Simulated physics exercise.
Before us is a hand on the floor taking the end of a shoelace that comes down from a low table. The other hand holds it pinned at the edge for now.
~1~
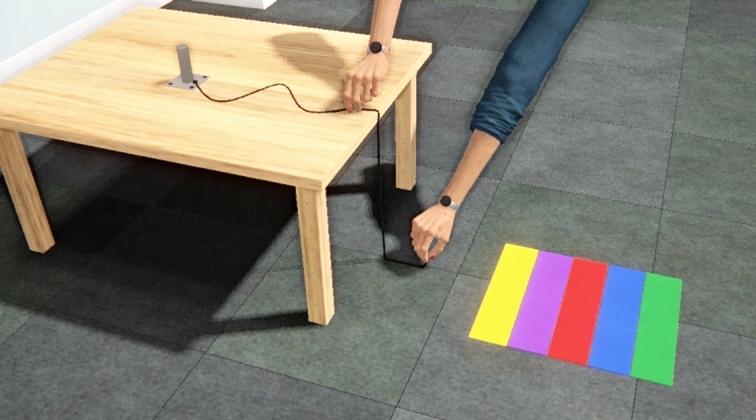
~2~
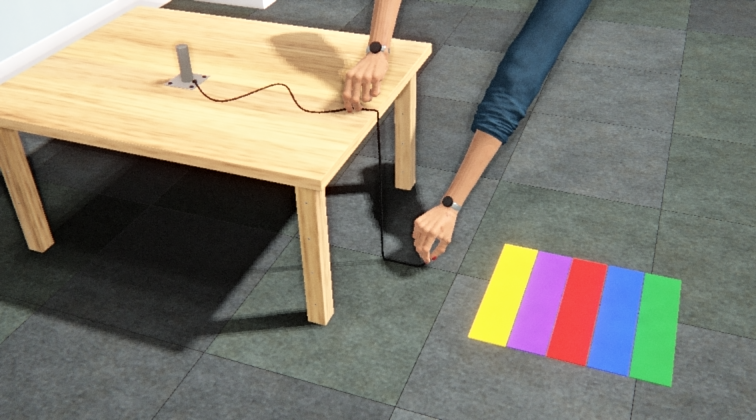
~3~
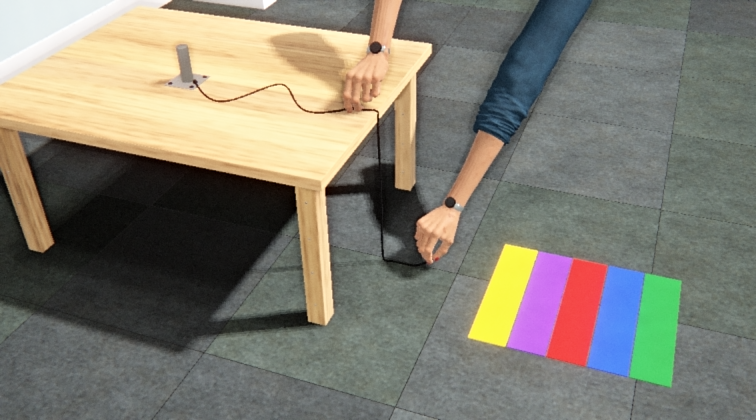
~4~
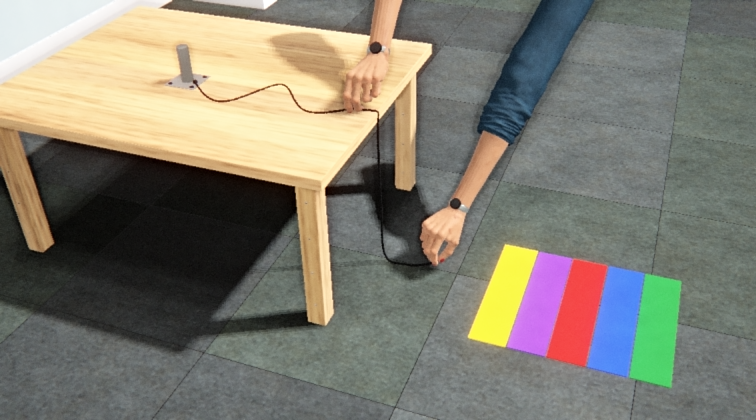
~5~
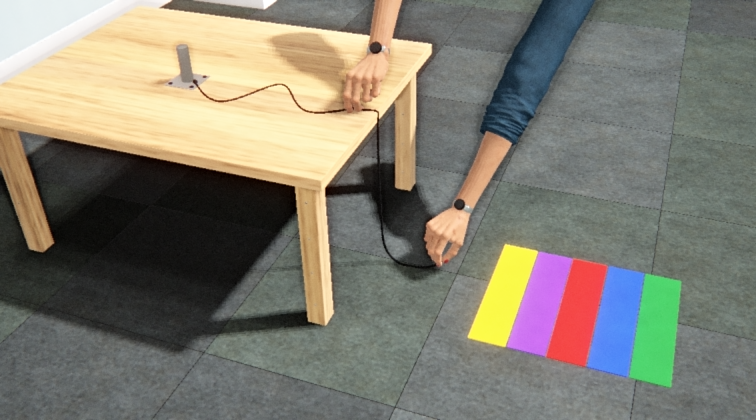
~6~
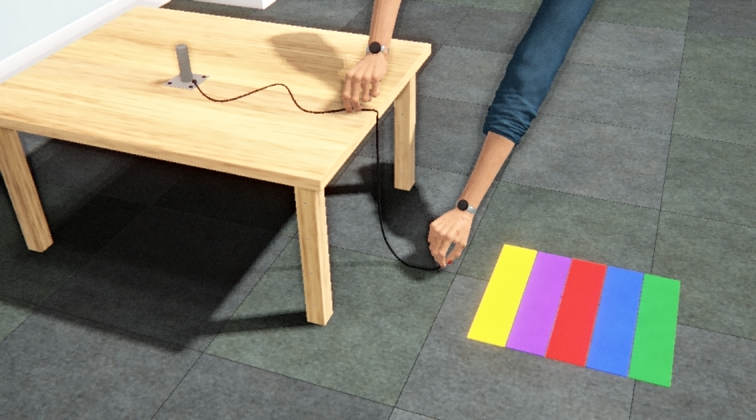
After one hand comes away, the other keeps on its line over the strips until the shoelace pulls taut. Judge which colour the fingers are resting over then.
The blue strip.
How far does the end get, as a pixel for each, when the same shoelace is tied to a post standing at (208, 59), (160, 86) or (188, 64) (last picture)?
Around (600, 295), then (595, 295), then (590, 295).
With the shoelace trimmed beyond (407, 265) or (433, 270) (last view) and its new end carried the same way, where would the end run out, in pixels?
Around (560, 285) for the first cut and around (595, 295) for the second.
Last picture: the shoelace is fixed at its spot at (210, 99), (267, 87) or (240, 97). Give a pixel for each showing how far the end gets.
Try one gives (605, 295), try two (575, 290), and try three (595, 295).
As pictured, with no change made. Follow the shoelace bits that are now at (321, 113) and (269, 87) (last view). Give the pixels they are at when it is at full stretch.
Final spots: (385, 120), then (294, 98).
Soon after, end near (551, 286); over purple.
Then, end near (593, 295); over red.
At full stretch, end near (619, 301); over blue. Over blue.
